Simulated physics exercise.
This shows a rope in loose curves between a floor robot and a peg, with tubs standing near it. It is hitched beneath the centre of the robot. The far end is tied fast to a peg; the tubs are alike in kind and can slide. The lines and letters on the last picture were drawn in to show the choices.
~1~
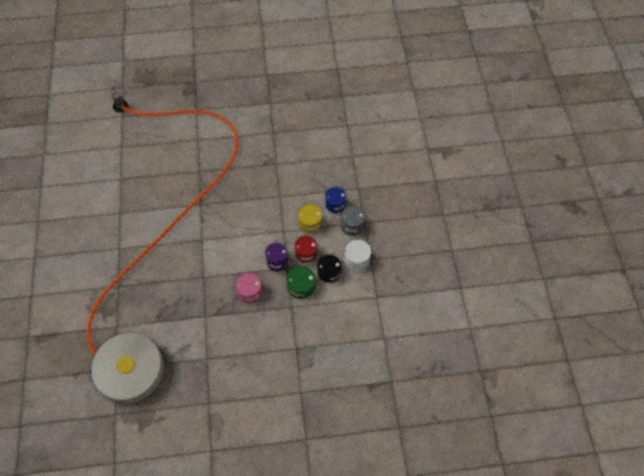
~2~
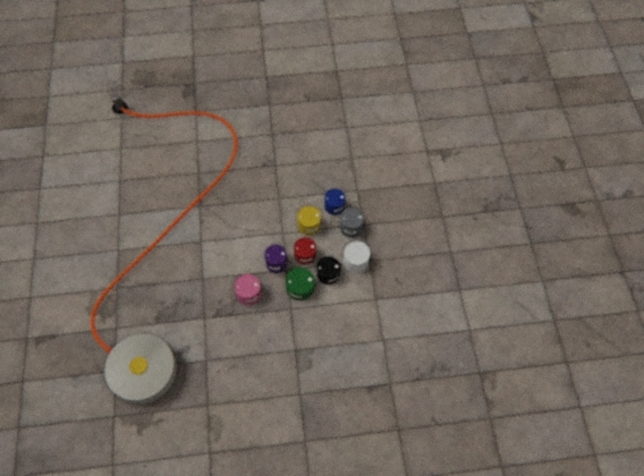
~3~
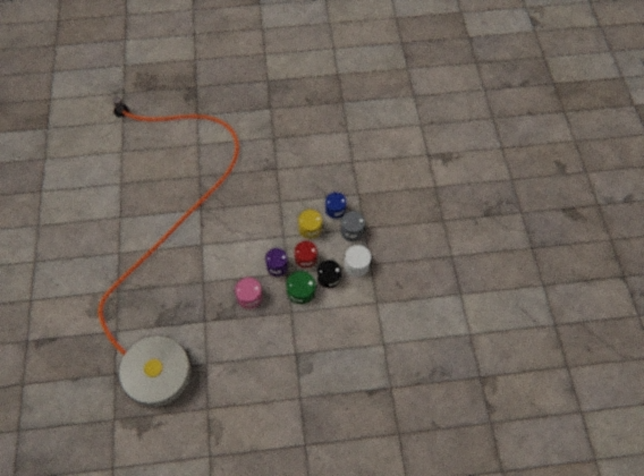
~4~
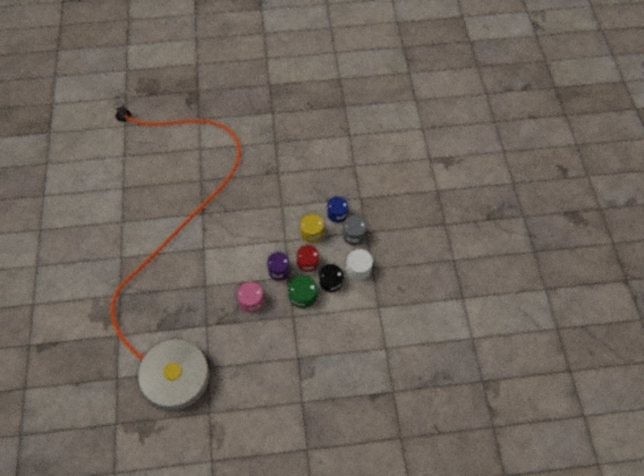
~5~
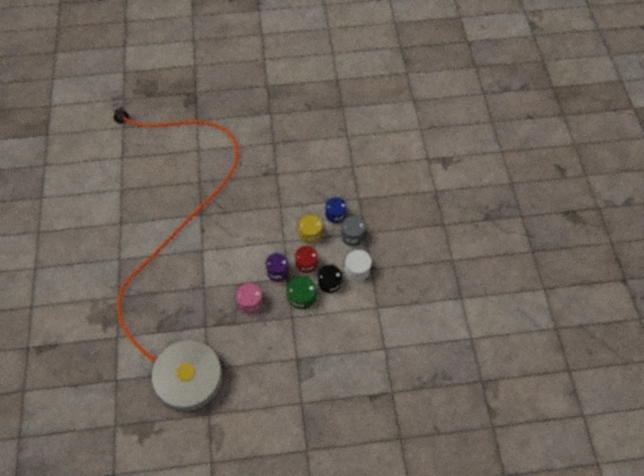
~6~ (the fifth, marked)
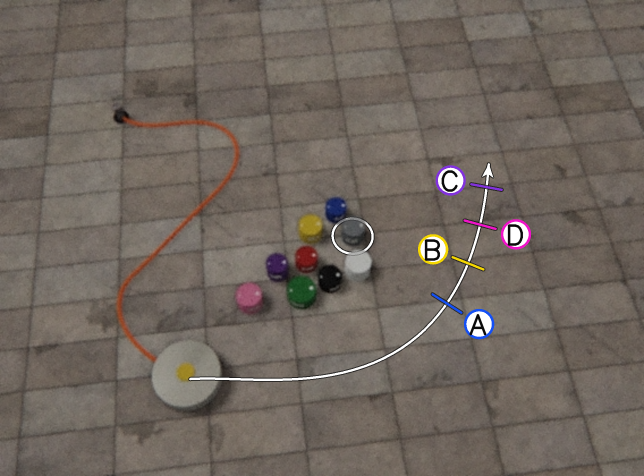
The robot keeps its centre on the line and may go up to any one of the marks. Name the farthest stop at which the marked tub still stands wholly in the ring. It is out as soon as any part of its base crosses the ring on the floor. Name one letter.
Mark D.
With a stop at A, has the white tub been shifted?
No.
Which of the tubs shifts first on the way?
The pink tub.
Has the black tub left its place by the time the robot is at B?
No.
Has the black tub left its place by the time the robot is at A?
By then, no.
On the marked copy, A at (447, 303); B at (468, 263); C at (487, 187); D at (480, 225); the ring at (353, 236); the route from (190, 379) via (418, 336) to (489, 164).
Following D. Soon after the start, robot (330, 372); grey tub (353, 231).
Later, robot (443, 307); grey tub (353, 231).
In the end, robot (482, 220); black tub (337, 256); green tub (311, 257); red tub (324, 238); purple tub (297, 233); white tub (361, 250); grey tub (353, 230); yellow tub (313, 220); pink tub (286, 251); the grey tub is still in its ring.
As for the rest, A is safe but short; B is safe but short; C drags the ringed tub to (355, 211).
